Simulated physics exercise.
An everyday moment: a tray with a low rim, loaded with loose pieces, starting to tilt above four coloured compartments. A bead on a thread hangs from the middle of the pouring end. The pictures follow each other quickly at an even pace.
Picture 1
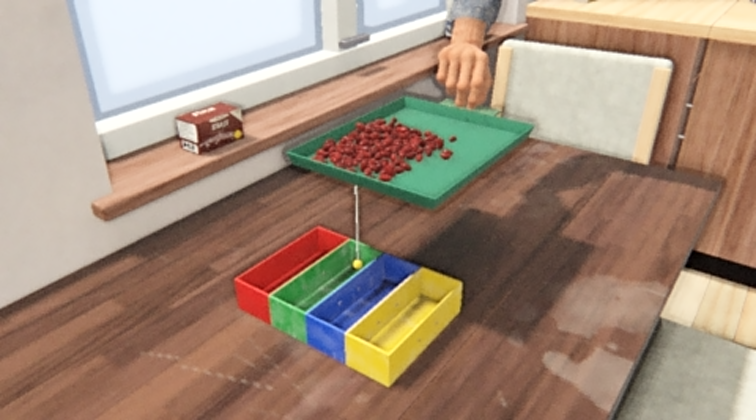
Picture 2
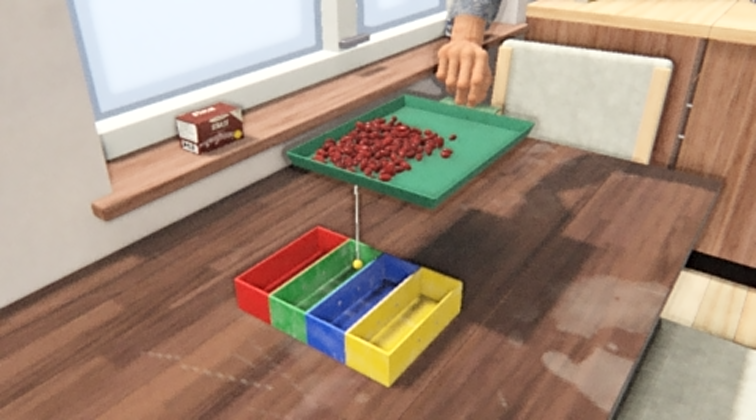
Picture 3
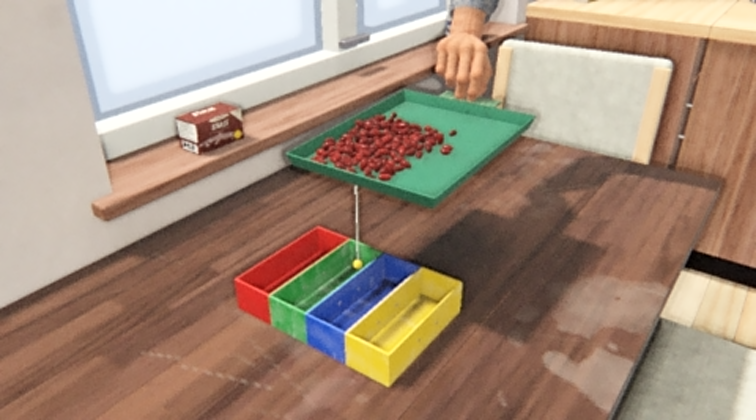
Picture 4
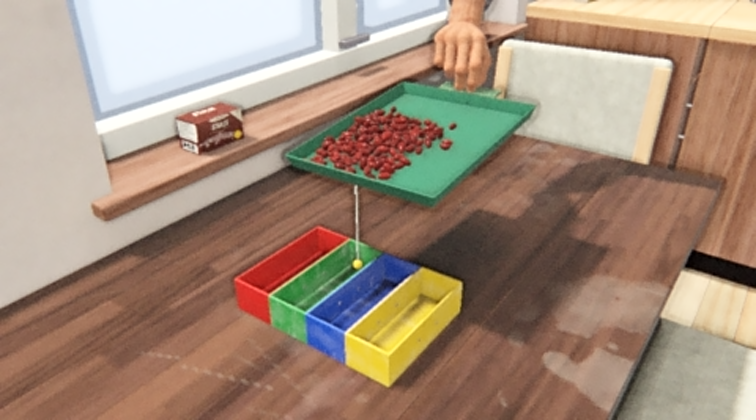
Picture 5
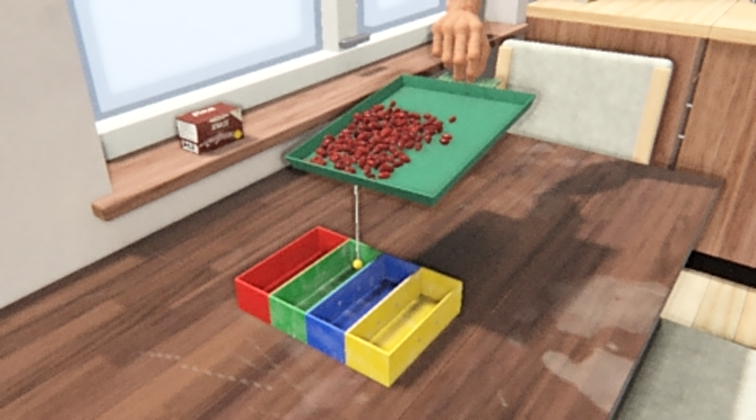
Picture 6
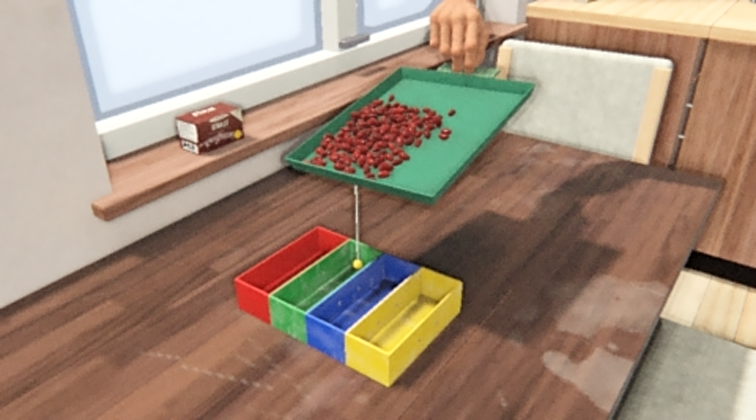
A hand gradually raises the far side of a green tray holding red beans.
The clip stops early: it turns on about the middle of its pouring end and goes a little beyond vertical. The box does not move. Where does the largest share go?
The red cell gets the most.
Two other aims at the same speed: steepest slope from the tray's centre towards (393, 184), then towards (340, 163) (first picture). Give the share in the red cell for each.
Roughly 0 per cent, and 80 per cent.
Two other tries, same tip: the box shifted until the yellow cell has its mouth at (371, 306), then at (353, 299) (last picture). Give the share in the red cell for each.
Near 30 % and 10 %.
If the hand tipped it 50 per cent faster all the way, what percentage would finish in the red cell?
It comes to 50 per cent or so.
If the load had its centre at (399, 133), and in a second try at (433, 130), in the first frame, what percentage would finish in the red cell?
First some 50, then 50 per cent.
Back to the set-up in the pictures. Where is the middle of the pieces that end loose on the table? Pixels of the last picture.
Around (178, 279).
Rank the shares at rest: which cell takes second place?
Next in line is the green one.
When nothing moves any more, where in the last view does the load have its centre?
At about (286, 296).
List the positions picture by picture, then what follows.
In the first frame, corners of the pouring end (293, 152) and (433, 195), level; middle of the load (379, 149), kidney beans; bead on its thread (358, 265); red cell (254, 299); green cell (288, 317); blue cell (326, 336); yellow cell (367, 356).
In the second frame, corners of the pouring end (293, 152) and (433, 195), level; middle of the load (379, 148).
In the third frame, corners of the pouring end (292, 153) and (433, 195), tipped barely, lowest at the left corner; middle of the load (379, 146).
In the fourth frame, corners of the pouring end (292, 154) and (432, 194), tipped a little, lowest at the left corner; middle of the load (384, 139).
In the fifth frame, corners of the pouring end (291, 155) and (431, 193), tipped a little, lowest at the left corner; middle of the load (383, 136).
In the sixth frame, corners of the pouring end (291, 157) and (431, 192), tipped a little, lowest at the left corner; middle of the load (382, 133); red cell (254, 299); green cell (288, 317); blue cell (326, 336); yellow cell (367, 356).
Just after the last frame, tray tipped steeply; almost all on the tray; just a few in the blue cell; just a few falling or outside the box.
A moment on, tray tipped right over; roughly half on the tray; about a tenth in the red cell; about a tenth in the green cell; just a few in the blue cell; roughly a third falling or outside the box.
Further on, tray tipped past a quarter turn; roughly half in the red cell; roughly a quarter in the green cell; about a tenth in the blue cell; just a few in the yellow cell; about a tenth falling or outside the box.
When it is over, tray tipped past a quarter turn; roughly half in the red cell; roughly a quarter in the green cell; about a tenth in the blue cell; just a few in the yellow cell; about a tenth outside the box.
